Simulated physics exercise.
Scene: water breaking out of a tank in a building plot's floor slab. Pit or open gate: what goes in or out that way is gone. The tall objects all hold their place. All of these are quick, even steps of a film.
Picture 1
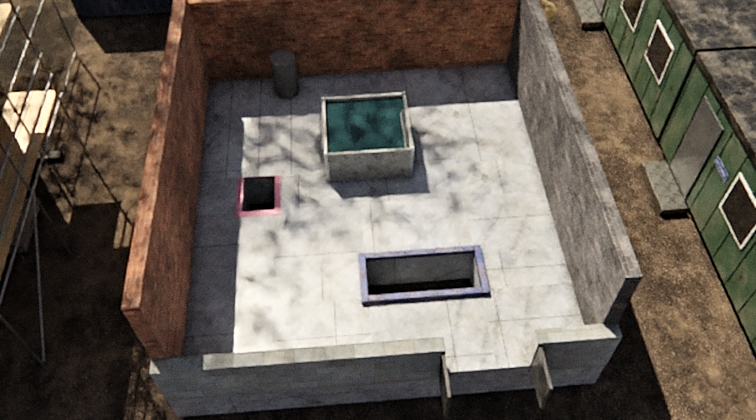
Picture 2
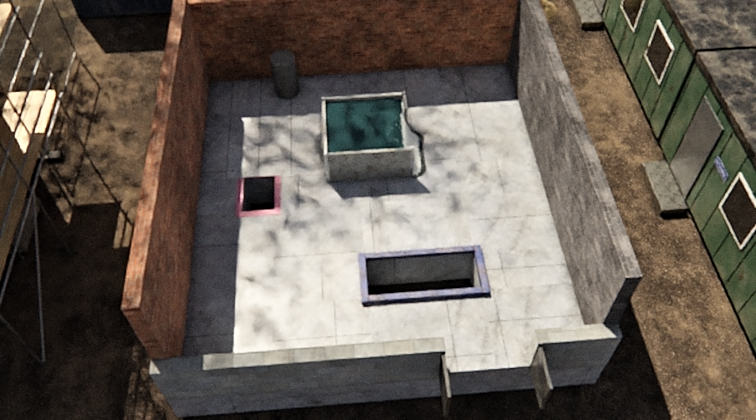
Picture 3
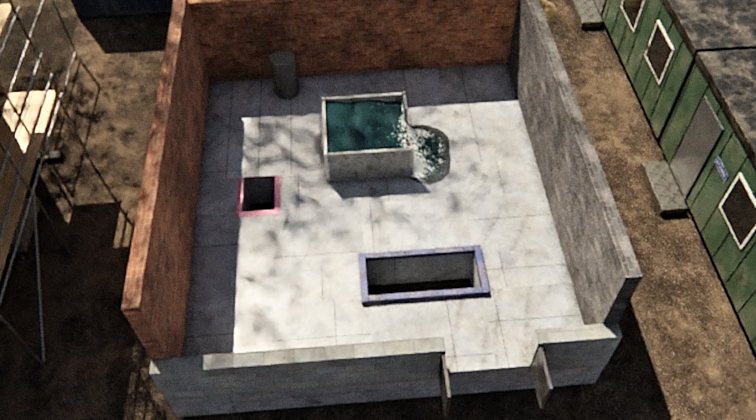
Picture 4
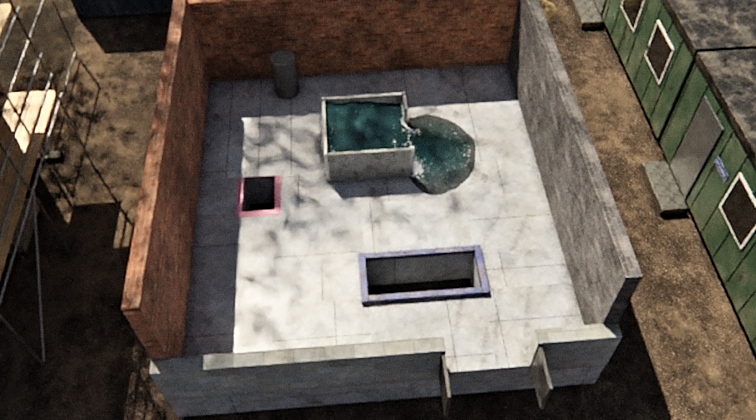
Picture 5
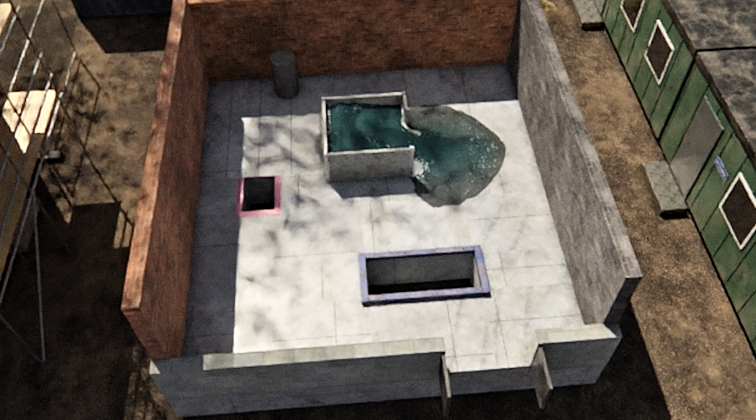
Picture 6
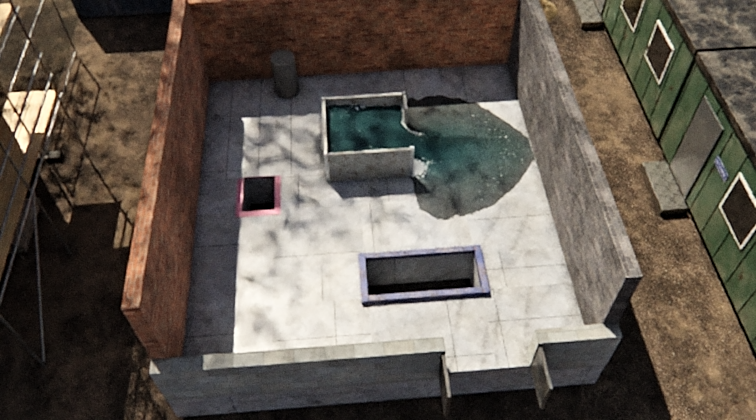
Water bursts from the right side of a raised tank and spreads rightward across the pale floor.
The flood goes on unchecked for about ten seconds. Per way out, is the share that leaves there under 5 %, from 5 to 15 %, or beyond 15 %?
In the end: The gate sees beyond 15 % leave; the pink pit sees under 5 % leave; the blue pit sees under 5 % leave.
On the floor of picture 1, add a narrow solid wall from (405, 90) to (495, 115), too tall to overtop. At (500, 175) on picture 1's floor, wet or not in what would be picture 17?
The spot in question would be waterlogged.
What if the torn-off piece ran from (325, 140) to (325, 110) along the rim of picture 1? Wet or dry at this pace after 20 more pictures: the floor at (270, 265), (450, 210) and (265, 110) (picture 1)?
Spot by spot: Soaked through, then unaffected, then soaked through.
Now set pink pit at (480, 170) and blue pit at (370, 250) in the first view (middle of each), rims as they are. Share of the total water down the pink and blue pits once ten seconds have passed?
Pink 50%, blue 0%.
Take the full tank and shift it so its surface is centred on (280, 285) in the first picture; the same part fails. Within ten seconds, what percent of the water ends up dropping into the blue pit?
Roughly, in per cent: Blue 12.
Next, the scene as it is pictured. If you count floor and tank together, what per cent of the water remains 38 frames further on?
About 90 per cent.
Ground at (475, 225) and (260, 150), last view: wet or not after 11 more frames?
In turn: Awash, free of water.
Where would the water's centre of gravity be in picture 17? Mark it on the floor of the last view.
Near (448, 159) in the last view.
A moment on, water covers 20 % of the floor; the gate 0 %, the pink pit 0 %, the blue pit 0 %.
Next, water covers 25 % of the floor; the gate 0 %, the pink pit 0 %, the blue pit 0 %.
Then, water covers 35 % of the floor; the gate 1 %, the pink pit 0 %, the blue pit 0 %.
Later, water covers 60 % of the floor; the gate 10 %, the pink pit 0 %, the blue pit 0 %.
In the end, water covers 80 % of the floor; the gate 19 %, the pink pit 1 %, the blue pit 0 %.
